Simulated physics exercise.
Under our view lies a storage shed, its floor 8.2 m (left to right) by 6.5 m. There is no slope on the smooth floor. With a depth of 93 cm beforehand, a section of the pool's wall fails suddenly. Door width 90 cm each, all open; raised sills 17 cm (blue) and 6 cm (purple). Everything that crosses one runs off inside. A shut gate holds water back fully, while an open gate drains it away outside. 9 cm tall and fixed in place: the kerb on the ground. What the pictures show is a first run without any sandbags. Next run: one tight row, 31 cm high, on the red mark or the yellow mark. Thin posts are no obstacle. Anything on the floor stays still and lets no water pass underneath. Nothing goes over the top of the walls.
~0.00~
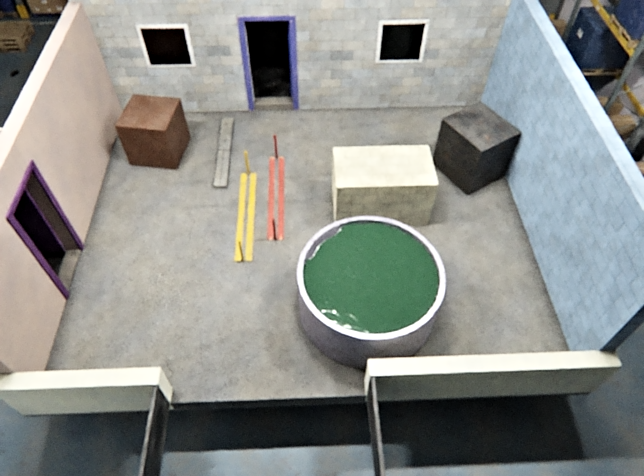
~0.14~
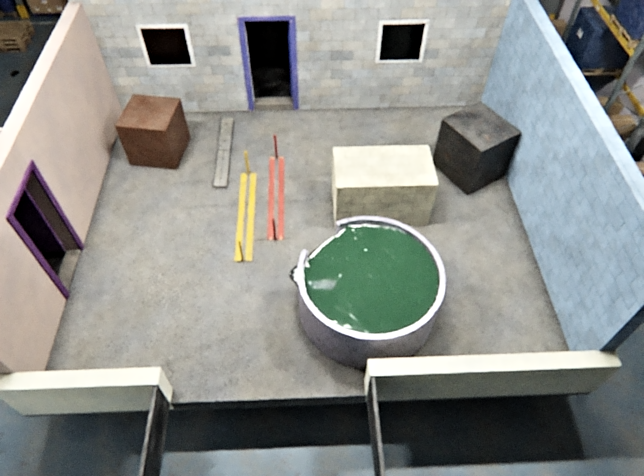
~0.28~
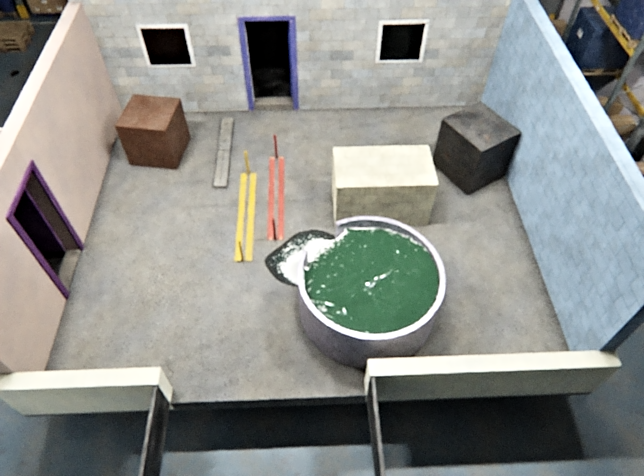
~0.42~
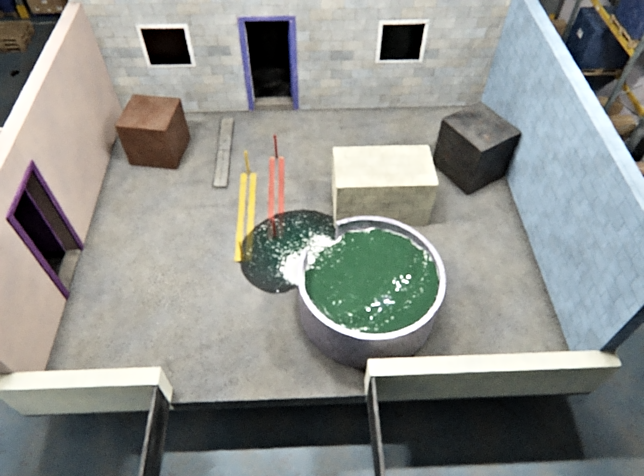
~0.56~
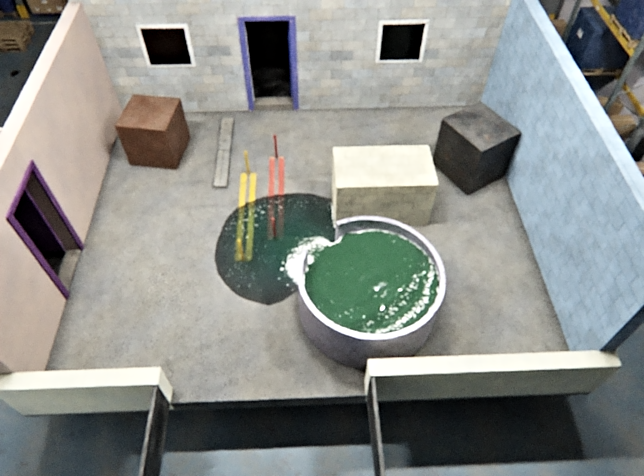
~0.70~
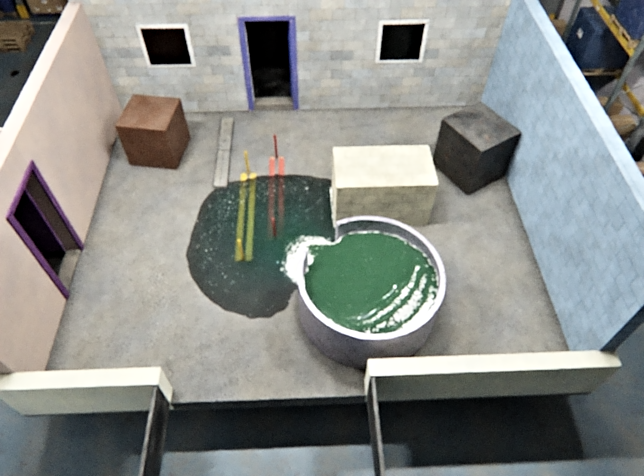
Green water broke out through the far left side of a round pool in a walled yard, foaming at the gap, and spread in a widening dark puddle around the yellow and red strips.
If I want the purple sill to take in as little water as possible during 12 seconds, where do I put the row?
Put it on the yellow mark.
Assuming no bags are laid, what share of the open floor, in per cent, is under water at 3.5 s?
Roughly 55 per cent of the floor is wet.
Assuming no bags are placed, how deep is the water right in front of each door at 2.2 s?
In centimetres, blue: 27; purple: 12.
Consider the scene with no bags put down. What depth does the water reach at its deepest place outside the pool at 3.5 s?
30 cm.
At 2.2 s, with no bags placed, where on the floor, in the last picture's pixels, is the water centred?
Around (291, 243).
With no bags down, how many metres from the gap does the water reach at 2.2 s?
About 6.0 metres out.
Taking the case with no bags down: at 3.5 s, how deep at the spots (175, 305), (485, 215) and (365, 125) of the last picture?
Around 1 cm, 0 cm and 5 cm.
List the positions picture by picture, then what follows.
The first picture shows the pool at (371, 275) is whole and still, 93 cm deep.
In the second picture, the front is at a hidden place, 0.5 m from the gap on the pool's far side; 0.2 m2 of floor is under water; 93 cm left at the back of the pool.
In the third picture, the front is at (271, 261), 0.9 m from the gap on the pool's far side; 0.9 m2 of floor is under water; 93 cm left at the back of the pool.
In the fourth picture, water pours out on the pool's far side and has run 1.5 m, to (256, 230); typically 8 cm deep outside, 93 cm at the pool's back.
In the fifth picture, the front is at (238, 211), 2.1 m from the gap on the pool's far side; 4.1 m2 of floor is under water; 86 cm left at the back of the pool.
In the sixth picture, the front is at (221, 189), 2.8 m from the gap on the pool's far side; 6.7 m2 of floor is under water; 73 cm left at the back of the pool.
After 1.4 s water covers 40 % of the floor and is deepest (47 cm) near (312, 273) in the run without bags; in at the purple door, 0 L with no bags, 0 L with the row on red, 0 L on yellow.
After 2.2 s water covers 50 % of the floor and is deepest (36 cm) near (235, 112) in the run without bags; in at the purple door, 14 L with no bags, 40 L with the row on red, 14 L on yellow.
After 3.5 s water covers 55 % of the floor and is deepest (30 cm) near (155, 114) in the run without bags; in at the purple door, 48 L with no bags, 119 L with the row on red, 41 L on yellow.
After 7.0 s water covers 75 % of the floor and is deepest (16 cm) near (498, 167) in the run without bags; in at the purple door, 77 L with no bags, 198 L with the row on red, 45 L on yellow.
After 12.0 s water covers 90 % of the floor and is deepest (10 cm) near (67, 299) in the run without bags; in at the purple door, 89 L with no bags, 220 L with the row on red, 49 L on yellow.
